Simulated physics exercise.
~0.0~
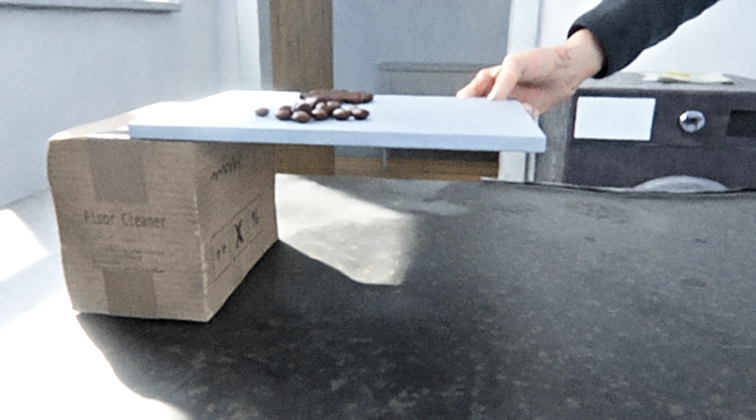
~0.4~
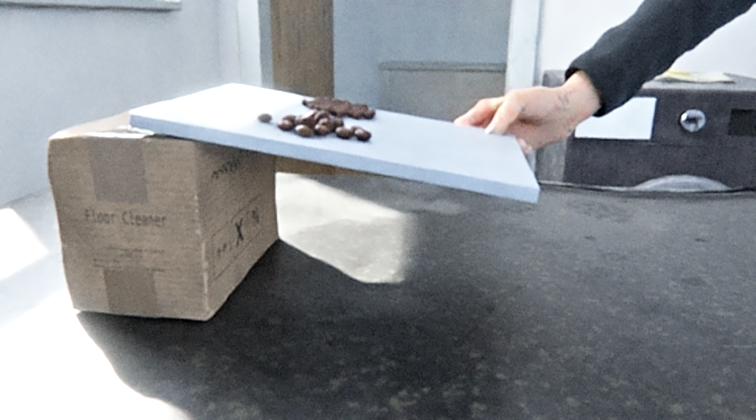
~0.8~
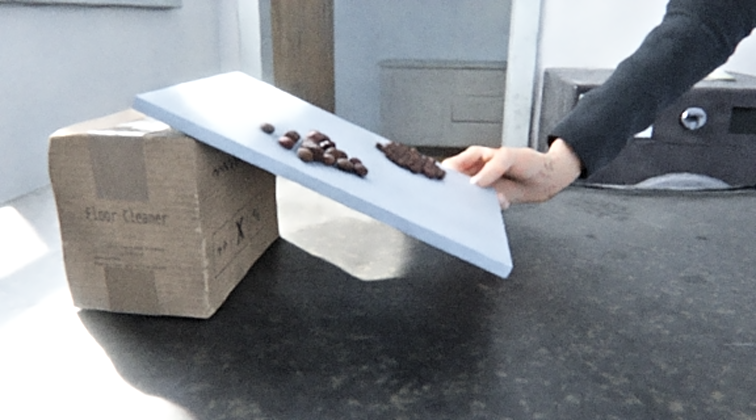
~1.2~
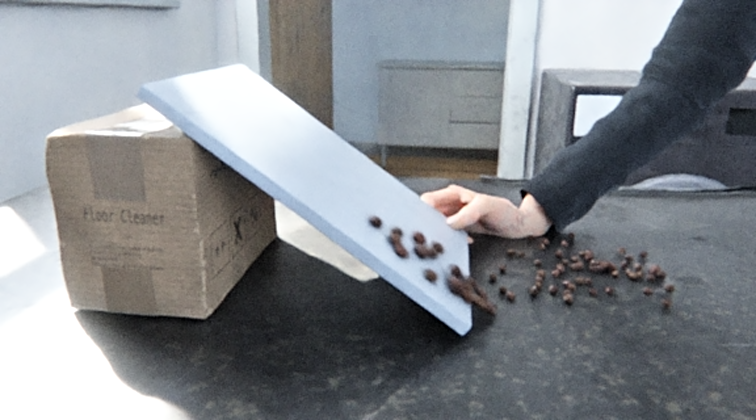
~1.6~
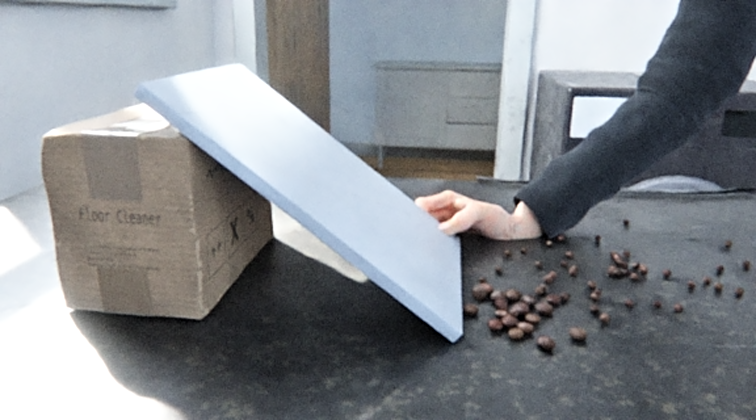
On a dark, speckled tabletop in a pale, sunlit room, seen from the side by a slightly swaying camera, a pale blue board bridges from a brown cardboard floor cleaner box on the left to a hand in a dark sleeve on the right. Two groups of small dark brown pieces sit on it, one in front and one behind. The hand lowers the right end, and the board tilts steadily. The back group slides first and scatters across the table, while the front group tumbles after it. Finally the bare board rests steeply against the box, with the back pieces spread farther right.
